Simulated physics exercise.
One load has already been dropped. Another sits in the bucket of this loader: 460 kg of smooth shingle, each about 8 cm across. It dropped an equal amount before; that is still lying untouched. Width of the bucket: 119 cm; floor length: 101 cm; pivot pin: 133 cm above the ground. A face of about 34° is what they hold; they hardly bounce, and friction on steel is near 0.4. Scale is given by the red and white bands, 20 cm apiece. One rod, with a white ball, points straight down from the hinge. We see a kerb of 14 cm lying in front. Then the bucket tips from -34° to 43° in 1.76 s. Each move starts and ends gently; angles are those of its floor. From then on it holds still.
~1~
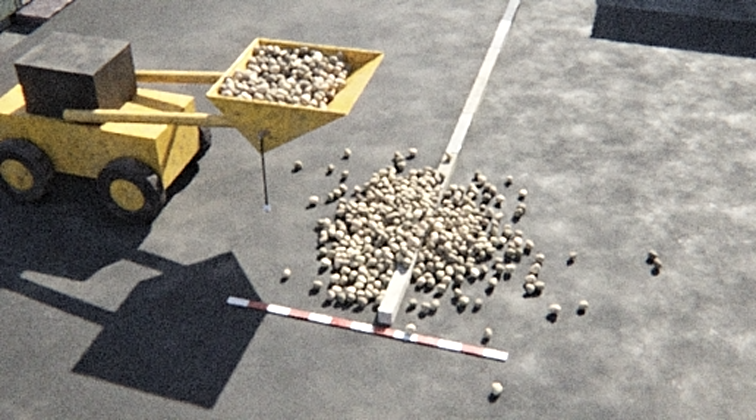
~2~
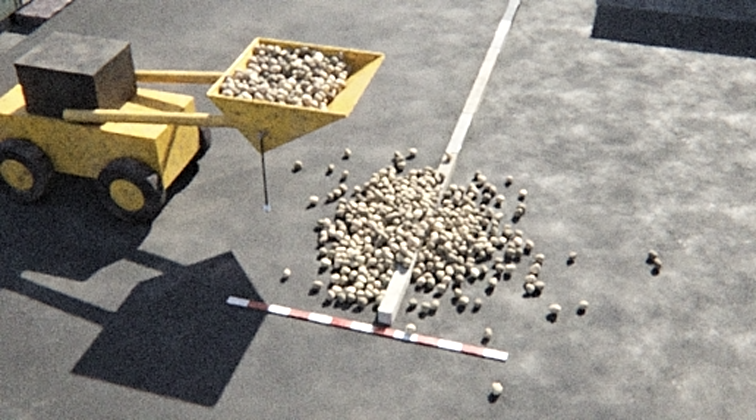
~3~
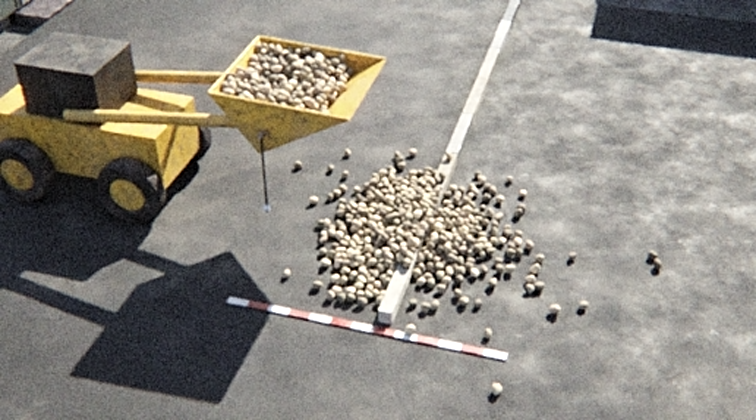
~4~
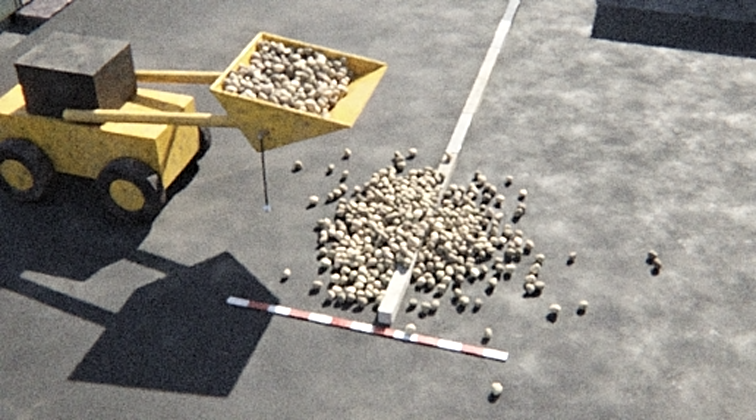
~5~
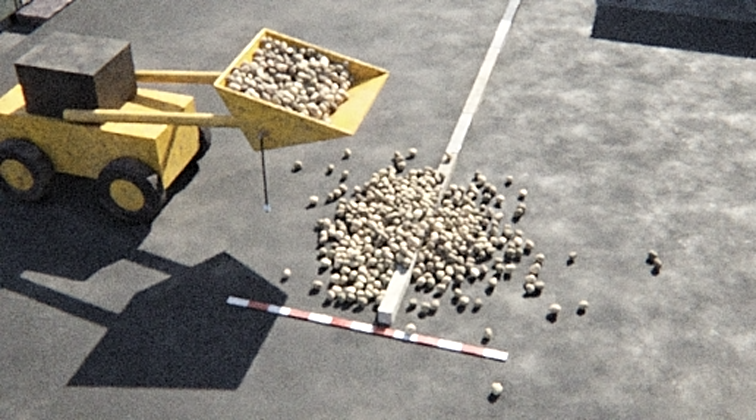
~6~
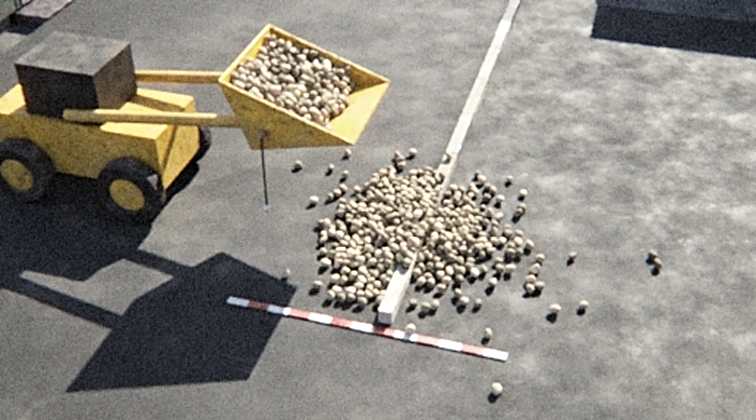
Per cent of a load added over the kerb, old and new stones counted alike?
Some 7 %.
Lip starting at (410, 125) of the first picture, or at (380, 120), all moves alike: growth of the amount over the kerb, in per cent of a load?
Near 85 in a hundred, then near 40 in a hundred.
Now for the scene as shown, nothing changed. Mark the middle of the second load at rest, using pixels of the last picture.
I'd put their centre close to (371, 216).
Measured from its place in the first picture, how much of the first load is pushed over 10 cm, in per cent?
Close to 15 per cent.
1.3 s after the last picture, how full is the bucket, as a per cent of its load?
Roughly 20 per cent is still inside.
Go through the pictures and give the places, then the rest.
In the first frame, lip at (346, 114), floor tilted -34°, highest stones at (292, 60). The earlier load is highest near (416, 213), 26 cm above ground level, 70 % on this side of the kerb, 29 % over the kerb.
In the second frame, the bucket is at -33°, its lip at (347, 116); the top of the load is at (288, 60).
In the third frame, lip at (348, 120), floor tilted -30°, highest stones at (272, 56).
In the fourth frame, lip at (350, 126), floor tilted -26°, highest stones at (268, 52).
In the fifth frame, the bucket is at -20°, its lip at (352, 135); the top of the load is at (269, 49).
In the sixth frame, lip at (353, 145), floor tilted -13°, highest stones at (273, 47).
Then, 0.7 s after the last picture the floor is at 31°; in per cent of one load, 96 in the bucket, 74 on this side of the kerb, 29 over the kerb; the foremost stones are at (580, 275).
Then, 1.3 s after the last picture the floor is at 43°; in per cent of one load, 22 in the bucket, 148 on this side of the kerb, 30 over the kerb; the foremost stones are at (580, 275).
Then, 1.6 s after the last picture the floor is at 43°; in per cent of one load, 0 in the bucket, 167 on this side of the kerb, 33 over the kerb; the foremost stones are at (580, 275).
Then, 4.3 s after the last picture the floor is at 43°; in per cent of one load, 0 in the bucket, 164 on this side of the kerb, 36 over the kerb; the foremost stones are at (580, 275). Net gain over the kerb, 7.
